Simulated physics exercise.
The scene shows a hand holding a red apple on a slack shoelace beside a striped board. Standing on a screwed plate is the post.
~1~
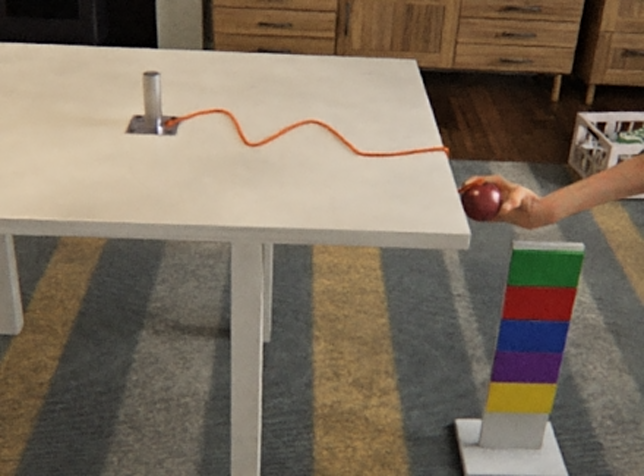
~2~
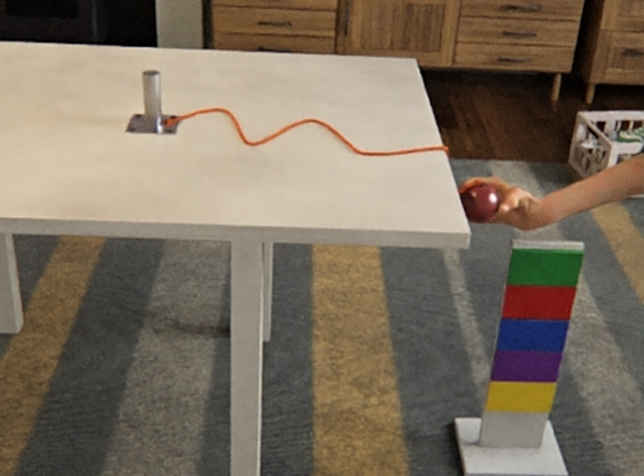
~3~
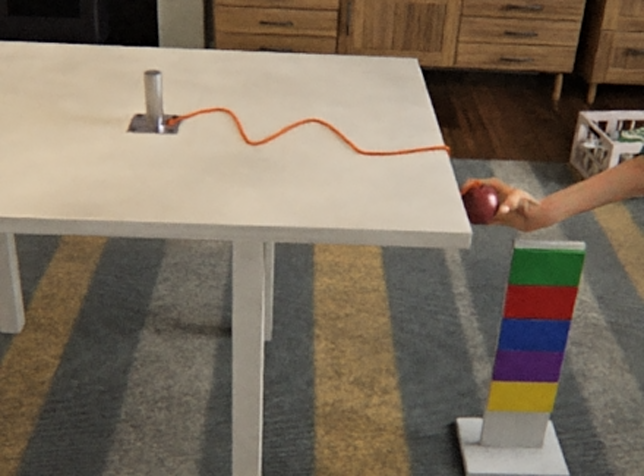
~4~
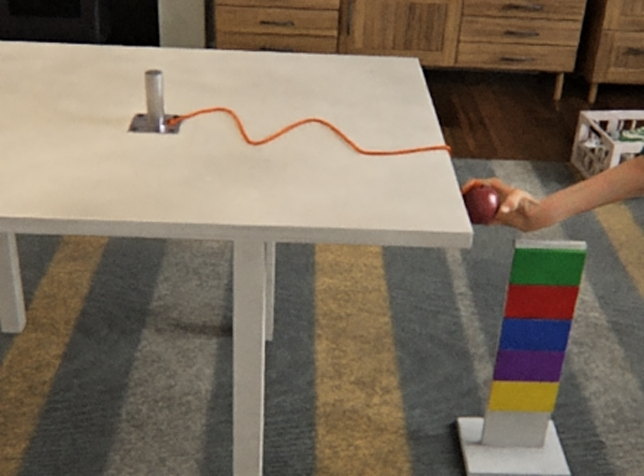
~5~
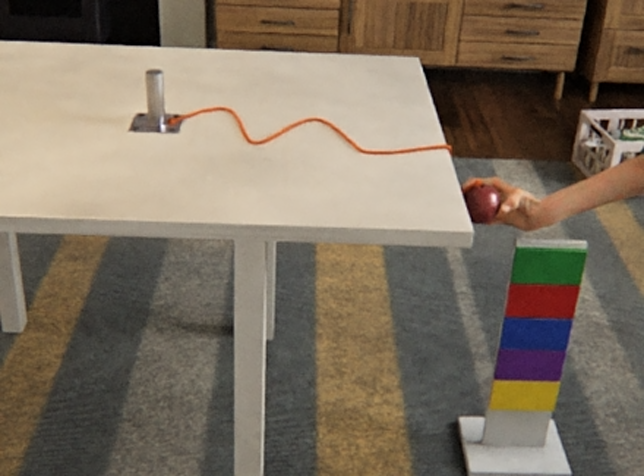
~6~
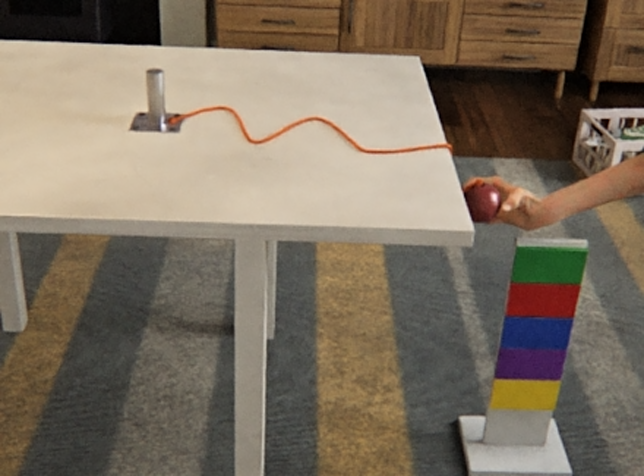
A hand reaching in from the right holds a dark red ball-like object just off the corner of a white table, seen from slightly above in a room with a striped rug and wooden drawers. An orange cord winds slackly from a metal post on a screwed plate to the table's edge, beside a board banded green, red, blue, purple and yellow. The hand stays nearly still, the cord keeps its curves, and the view shifts only very slightly.
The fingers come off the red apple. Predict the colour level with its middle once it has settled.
I would say purple.
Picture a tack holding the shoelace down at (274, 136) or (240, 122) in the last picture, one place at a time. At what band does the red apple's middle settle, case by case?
Results, in sequence: Red / blue.
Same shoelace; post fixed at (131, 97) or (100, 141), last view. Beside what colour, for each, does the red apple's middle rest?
Taking the two spots in turn: Blue, then blue.
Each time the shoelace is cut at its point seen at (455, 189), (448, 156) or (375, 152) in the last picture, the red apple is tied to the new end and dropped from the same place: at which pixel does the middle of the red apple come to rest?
Approximate pixels, cut by cut: (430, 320); (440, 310); (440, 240).
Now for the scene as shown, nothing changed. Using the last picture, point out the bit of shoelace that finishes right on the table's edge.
Spot: Approx. (332, 124).
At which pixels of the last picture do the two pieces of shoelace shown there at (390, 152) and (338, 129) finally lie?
They finish close to (432, 225) and close to (445, 156).
Early on, apple near (442, 338); level with blue.
Midway, apple near (396, 353); level with purple.
Near the end, apple near (436, 354); level with purple.
Finally, apple near (418, 354); level with purple. The shoelace holds its middle at purple.
